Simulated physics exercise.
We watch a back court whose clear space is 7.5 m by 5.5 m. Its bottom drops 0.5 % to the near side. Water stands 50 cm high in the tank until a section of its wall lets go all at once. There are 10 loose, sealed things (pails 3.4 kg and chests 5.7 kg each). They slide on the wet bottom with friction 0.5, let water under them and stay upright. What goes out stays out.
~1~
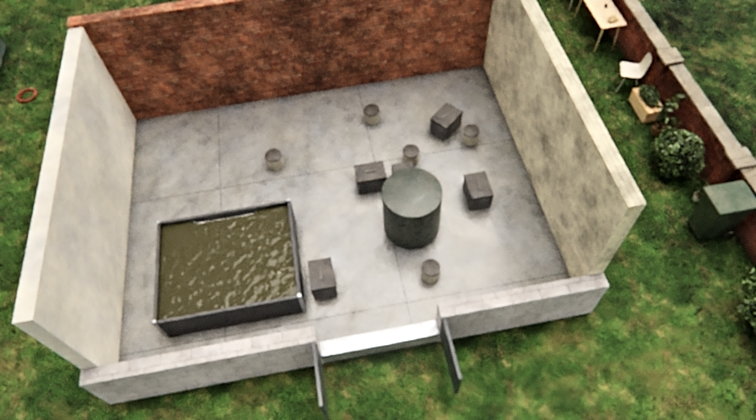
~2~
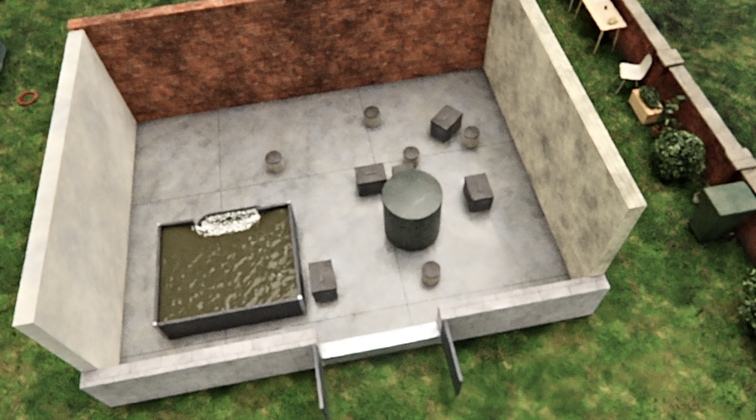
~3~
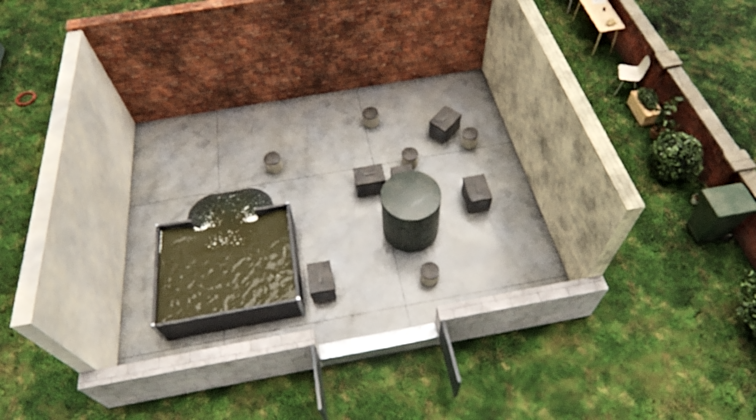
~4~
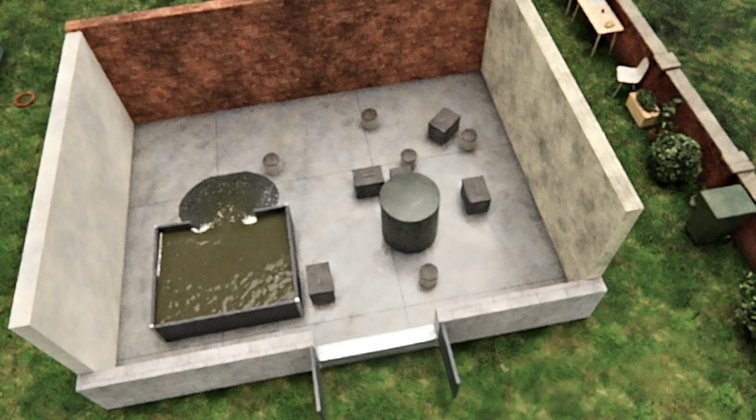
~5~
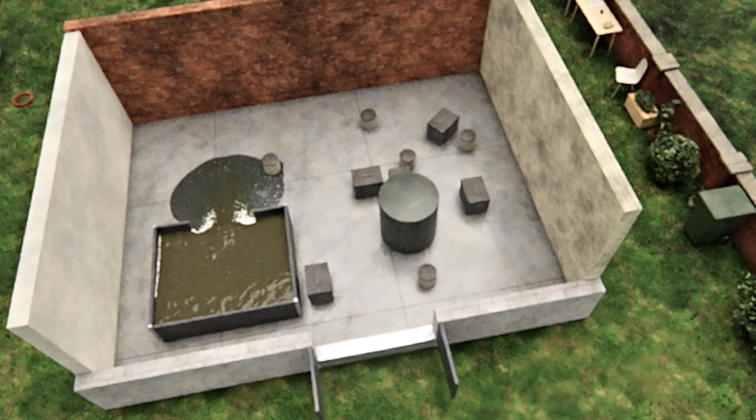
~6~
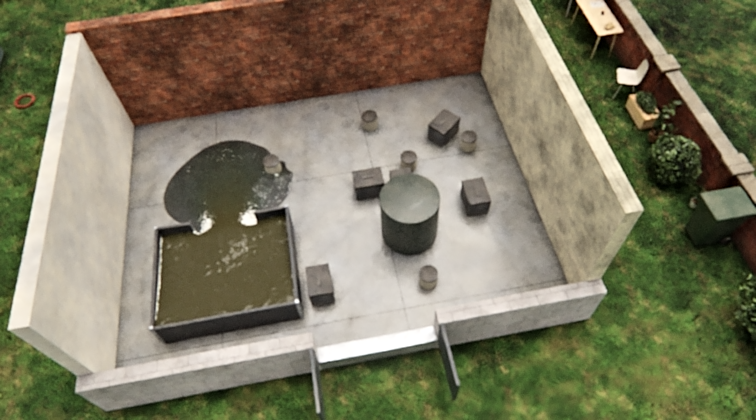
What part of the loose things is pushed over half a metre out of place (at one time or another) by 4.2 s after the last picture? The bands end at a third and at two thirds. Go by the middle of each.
Share: Not even a third.
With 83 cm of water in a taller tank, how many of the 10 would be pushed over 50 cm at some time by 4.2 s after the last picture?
In that case 4 of them.
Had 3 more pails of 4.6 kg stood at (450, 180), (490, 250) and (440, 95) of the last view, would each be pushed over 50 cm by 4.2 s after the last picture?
In that order: Short of it, under, more.
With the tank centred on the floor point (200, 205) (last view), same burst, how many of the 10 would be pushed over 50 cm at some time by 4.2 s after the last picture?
In that case 3 of them.
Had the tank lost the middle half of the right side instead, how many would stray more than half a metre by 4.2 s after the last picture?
In that case 9 of them.
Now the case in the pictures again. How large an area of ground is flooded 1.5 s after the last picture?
Some 16 m2.
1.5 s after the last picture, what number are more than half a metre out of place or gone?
By then 1.
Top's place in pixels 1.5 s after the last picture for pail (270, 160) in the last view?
Around (334, 103).
Then, 0.4 s after the last picture 0 of 10 are over 50 cm from their spots; 0 afloat.
Then, 1.5 s after the last picture 1 of 10 are over 50 cm from their spots; 0 afloat.
Then, 2.8 s after the last picture 1 of 10 are over 50 cm from their spots; 0 afloat.
Then, 4.2 s after the last picture 2 of 10 are over 50 cm from their spots, and 2 have been at some point; 1 afloat.
